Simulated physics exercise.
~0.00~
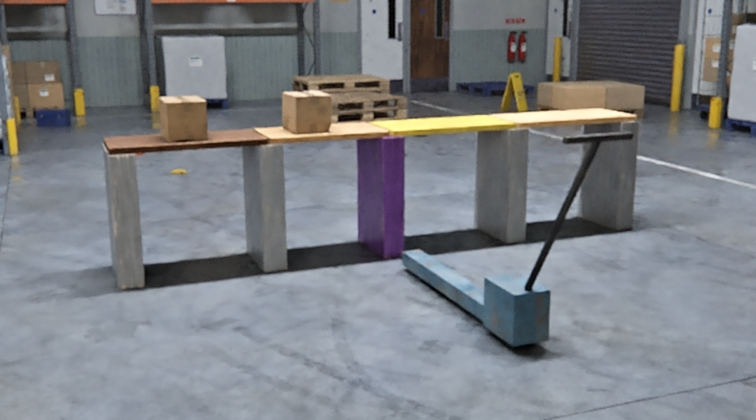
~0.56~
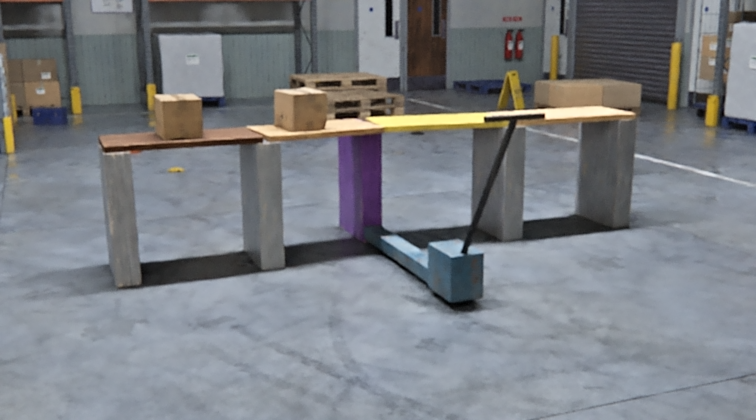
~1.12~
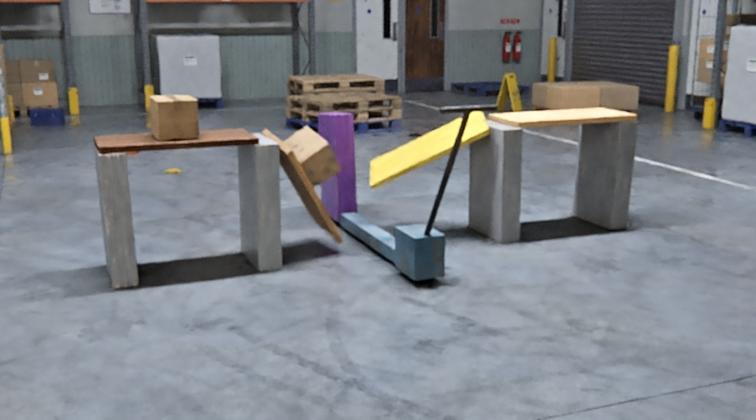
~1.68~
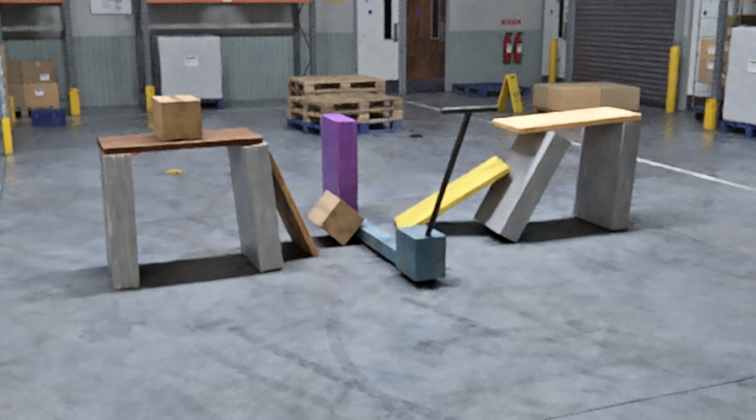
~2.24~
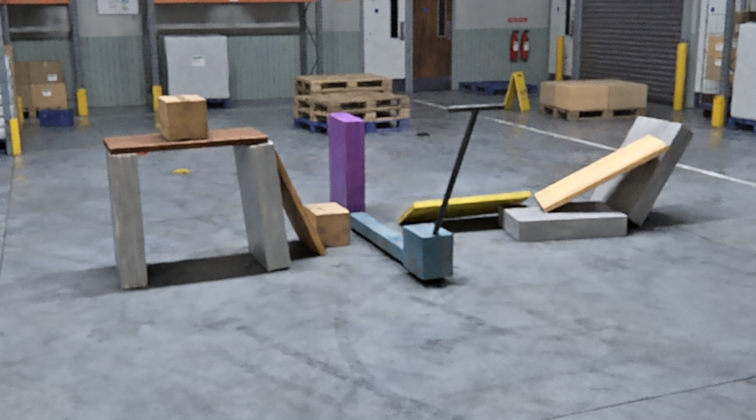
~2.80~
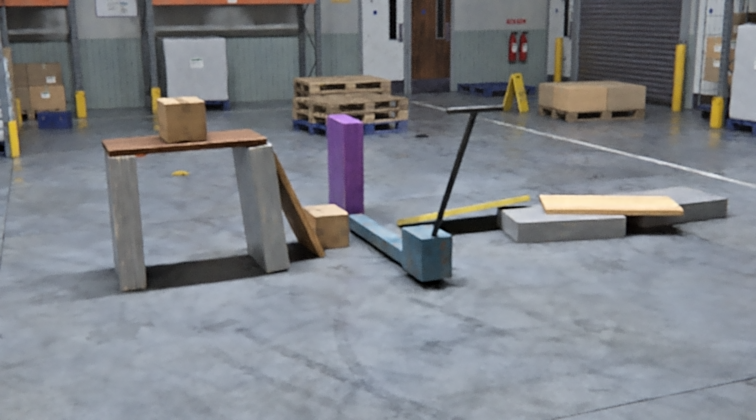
A blue floor jack slid into the purple upright and pushed it out from under a row of boards, dropping the yellow board and a carton; the right-hand supports then toppled, while the left end stayed up with its box and the purple upright stood.
